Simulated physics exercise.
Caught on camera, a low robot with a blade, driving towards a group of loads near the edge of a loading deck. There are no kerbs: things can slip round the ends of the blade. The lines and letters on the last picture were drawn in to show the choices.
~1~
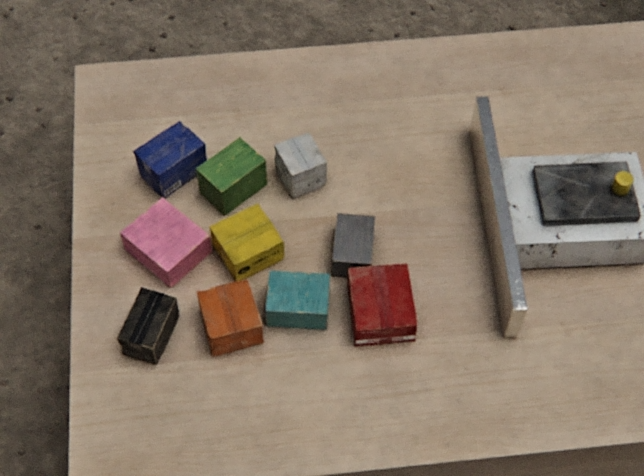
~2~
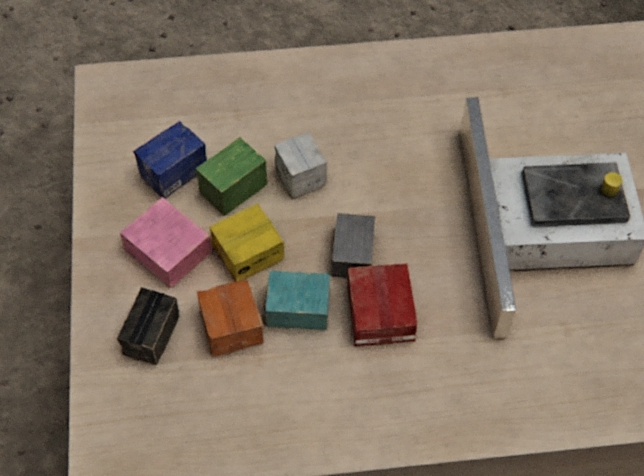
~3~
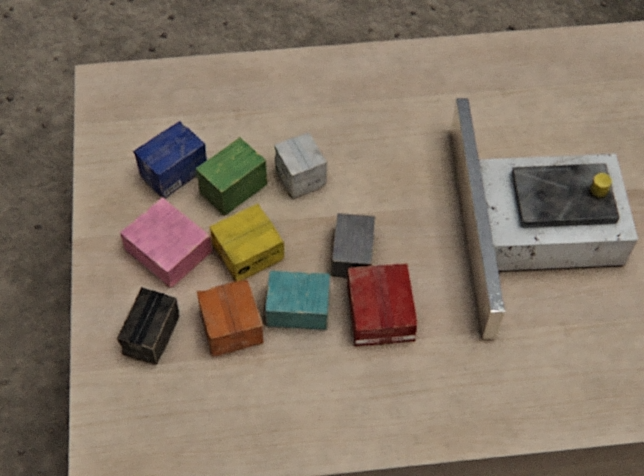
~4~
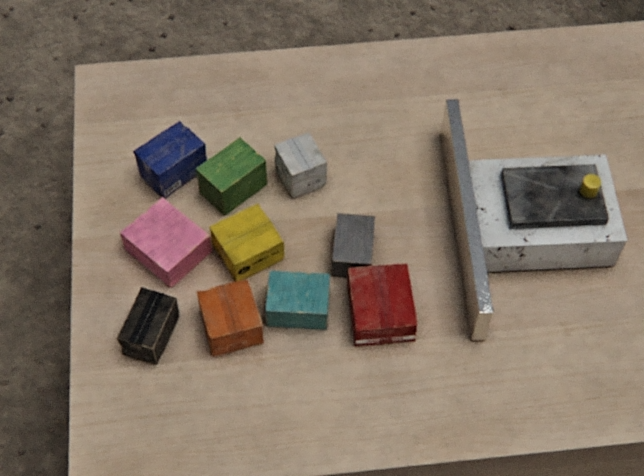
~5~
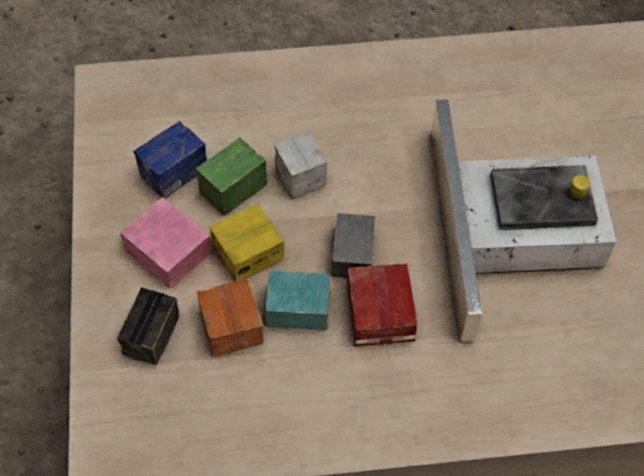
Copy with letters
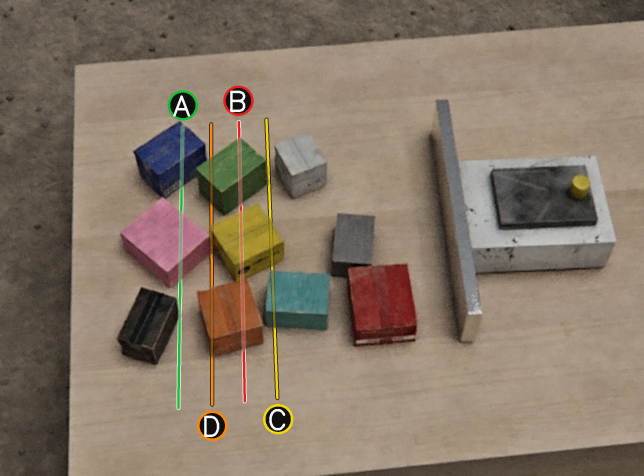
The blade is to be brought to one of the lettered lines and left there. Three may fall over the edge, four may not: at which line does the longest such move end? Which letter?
Up to line A.
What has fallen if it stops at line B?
The black parcel goes over.
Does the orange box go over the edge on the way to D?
Yes.
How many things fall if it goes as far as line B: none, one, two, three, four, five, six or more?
In all, one.
On the marked copy, A at (181, 256); B at (242, 250); C at (271, 248); D at (212, 253).
Taking A. A third of the way, robot (437, 205); orange box (206, 316); red box (326, 309).
Two thirds of the way, robot (338, 213); black parcel (54, 337); orange box (104, 324).
When it is over, robot (262, 220); black parcel over the edge; orange box over the edge; three fallen.
As for the rest, B is within the limit but short; C is within the limit but short; D is within the limit but short.
